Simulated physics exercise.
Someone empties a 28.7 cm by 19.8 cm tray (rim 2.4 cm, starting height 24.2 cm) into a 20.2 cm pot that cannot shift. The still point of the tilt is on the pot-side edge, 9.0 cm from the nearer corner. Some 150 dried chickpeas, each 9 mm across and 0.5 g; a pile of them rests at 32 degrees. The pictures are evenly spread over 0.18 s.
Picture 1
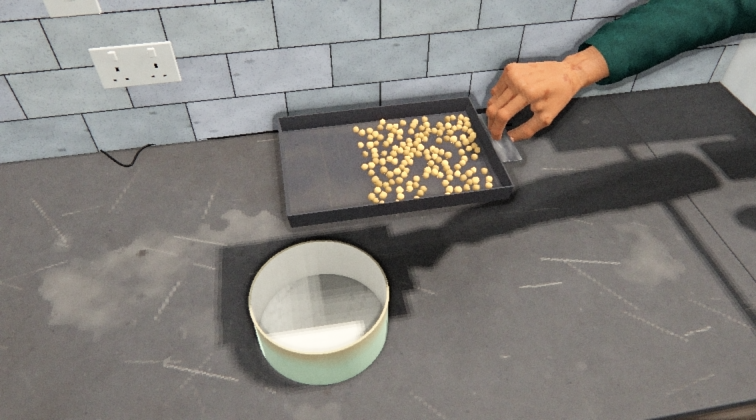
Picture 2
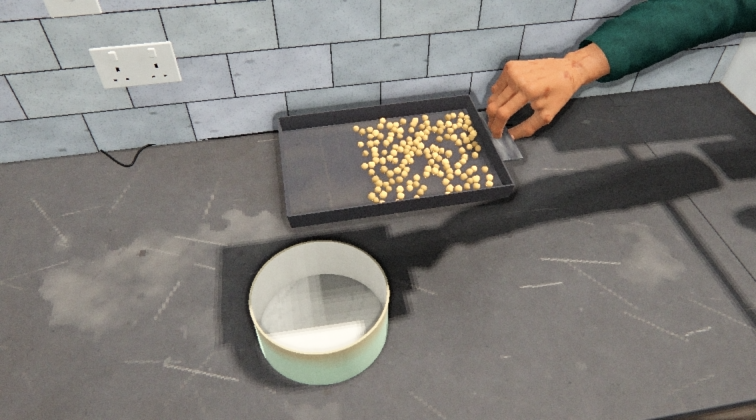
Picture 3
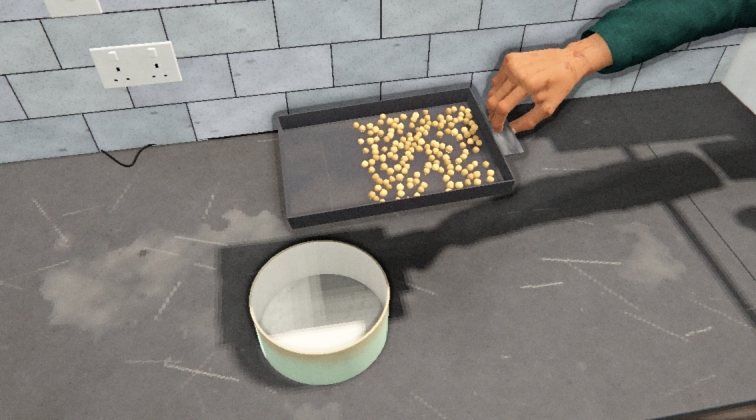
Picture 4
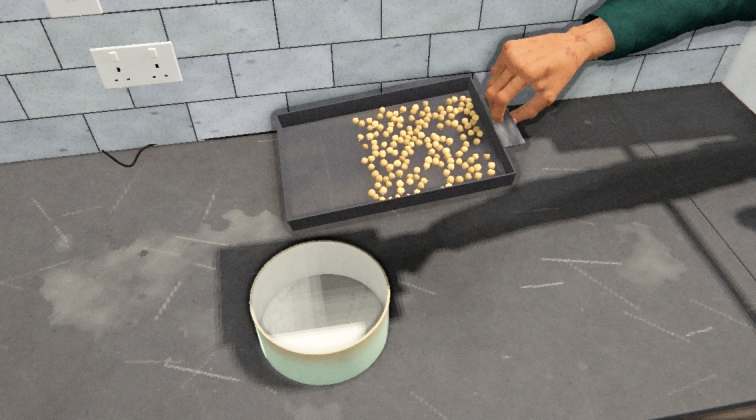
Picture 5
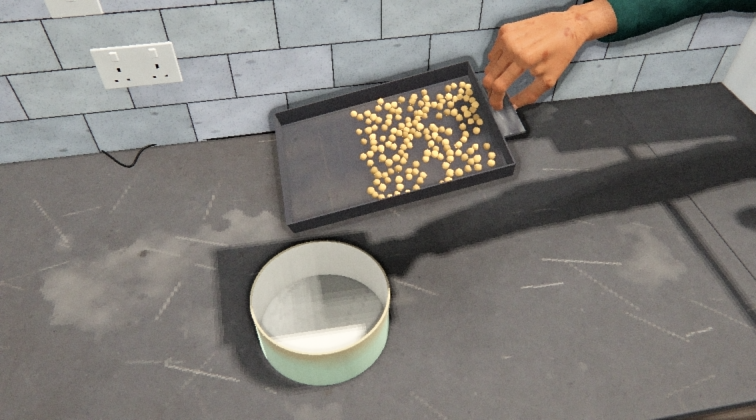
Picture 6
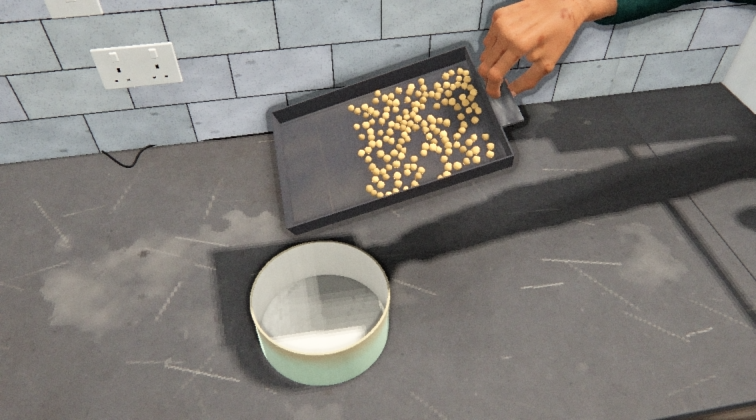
A hand in a green sleeve held the right end of a dark tray of chickpeas and gradually tilted it up toward the left, while a pale green pot stayed still in front.
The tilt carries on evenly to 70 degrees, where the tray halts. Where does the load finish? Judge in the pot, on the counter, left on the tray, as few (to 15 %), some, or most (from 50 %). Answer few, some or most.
Pot: Some, counter: Some, tray: Some.
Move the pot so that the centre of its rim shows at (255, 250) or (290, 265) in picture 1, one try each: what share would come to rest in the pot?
About 5 and 20 per cent.
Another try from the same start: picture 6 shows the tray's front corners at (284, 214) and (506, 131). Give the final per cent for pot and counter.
Pot 0, counter 60.
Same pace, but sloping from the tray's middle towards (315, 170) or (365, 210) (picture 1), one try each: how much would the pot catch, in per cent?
Some 0 and 40 per cent.
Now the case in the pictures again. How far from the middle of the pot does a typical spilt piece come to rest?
Roughly 28 cm.
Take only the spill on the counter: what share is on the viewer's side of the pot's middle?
Some 80 per cent.
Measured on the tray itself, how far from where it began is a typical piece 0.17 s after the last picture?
About 2 cm.
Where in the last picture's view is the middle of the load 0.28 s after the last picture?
Near (341, 156).
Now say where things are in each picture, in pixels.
The first frame shows tray tilt 0 degrees, front corners at (290, 214) and (511, 185); middle of the pieces at (418, 155); pot at (319, 292).
The second frame shows tray tilt 1 degrees, front corners at (290, 214) and (511, 183); middle of the pieces at (419, 153).
The third frame shows tray tilt 3 degrees, front corners at (290, 216) and (512, 179), lowest corner left front; middle of the pieces at (419, 149).
The fourth frame shows tray tilt 8 degrees, front corners at (289, 219) and (513, 172), lowest corner left front; middle of the pieces at (419, 143).
The fifth frame shows tray tilt 13 degrees, front corners at (289, 222) and (512, 163), lowest corner left front; middle of the pieces at (418, 135).
The sixth frame shows tray tilt 19 degrees, front corners at (289, 226) and (511, 154), lowest corner left front; middle of the pieces at (415, 128); pot at (320, 293).
Then, 0.17 s after the last picture, tilt 47 degrees; the tray holds 100 %, the pot 0 %.
Then, 0.28 s after the last picture, tilt 64 degrees; the tray holds 100 %, the pot 0 %.
Then, 0.52 s after the last picture, tilt 70 degrees; the tray holds 40 %, the pot 25 %.
In the end, pot 40 %, counter 25 %, tray 35 %.
